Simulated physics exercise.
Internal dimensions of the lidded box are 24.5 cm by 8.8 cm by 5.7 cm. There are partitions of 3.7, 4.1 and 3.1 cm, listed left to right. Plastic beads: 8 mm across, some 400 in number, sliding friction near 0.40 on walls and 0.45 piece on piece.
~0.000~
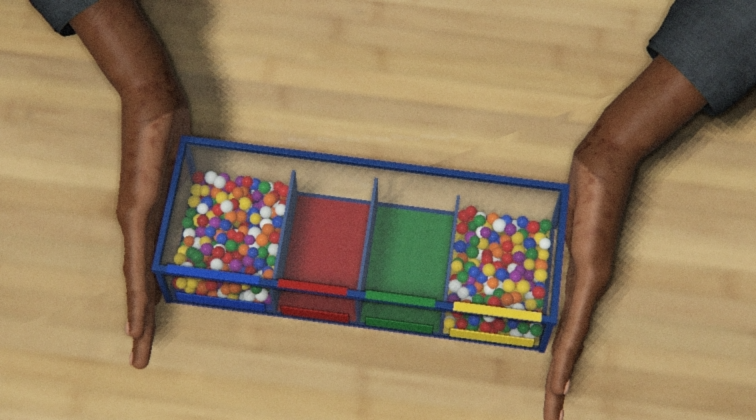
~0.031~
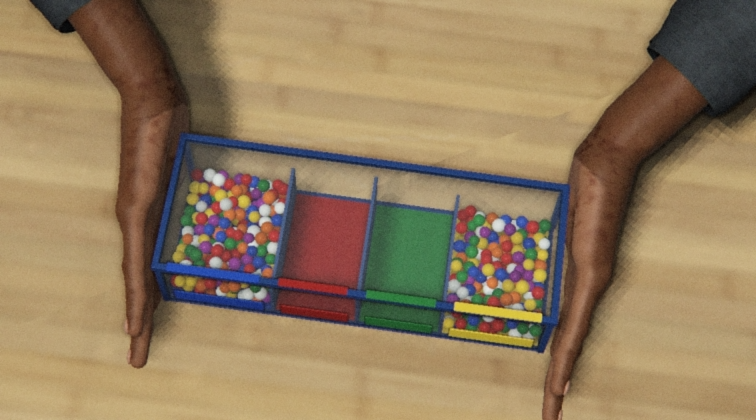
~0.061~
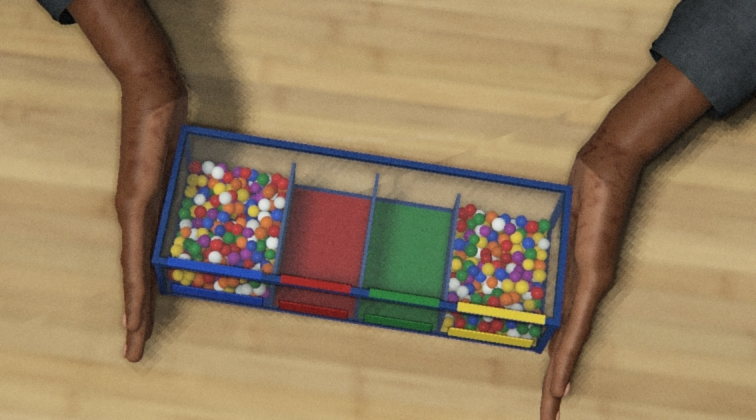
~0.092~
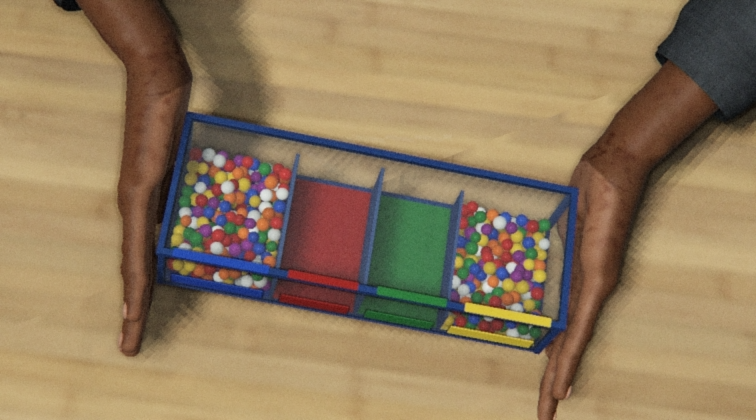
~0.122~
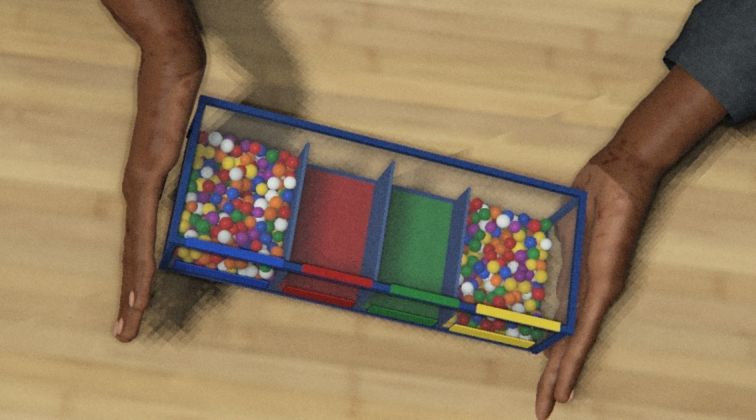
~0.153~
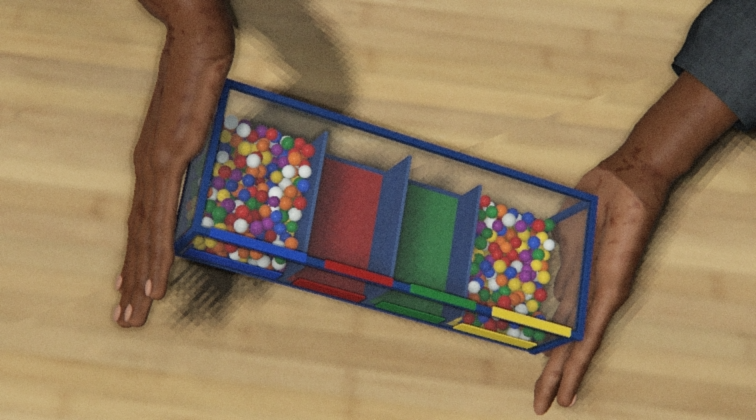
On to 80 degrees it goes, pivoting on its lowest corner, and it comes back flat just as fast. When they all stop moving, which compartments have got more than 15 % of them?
Once they stop: Red has not, blue has, green has not, yellow has.
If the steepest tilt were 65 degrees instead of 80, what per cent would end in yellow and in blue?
In per cent, yellow 40 and blue 45.
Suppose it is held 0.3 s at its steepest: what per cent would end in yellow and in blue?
Final amounts would be yellow 55% and blue 20%.
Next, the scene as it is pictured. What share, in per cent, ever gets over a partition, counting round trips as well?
The share comes out near 20 per cent.
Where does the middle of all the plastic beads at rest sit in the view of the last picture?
Centre at rest, approx.: (380, 271) px.
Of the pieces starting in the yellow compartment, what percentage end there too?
Close to 100 in a hundred.
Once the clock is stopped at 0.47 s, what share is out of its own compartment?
Around 10 in a hundred.
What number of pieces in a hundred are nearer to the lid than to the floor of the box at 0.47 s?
Roughly 50 percent of the pieces.
After 0.47 s, tilt 78 degrees; red 10 %, blue 50 %, yellow 40 %.
Then, at 0.69 s, tilt 29 degrees; red 10 %, blue 40 %, green 5 %, yellow 45 %.
Then, at 1.01 s, tilt 0 degrees; red 10 %, blue 40 %, green 5 %, yellow 45 %.
At rest (1.5 s), red 10 %, blue 40 %, green 5 %, yellow 45 %.
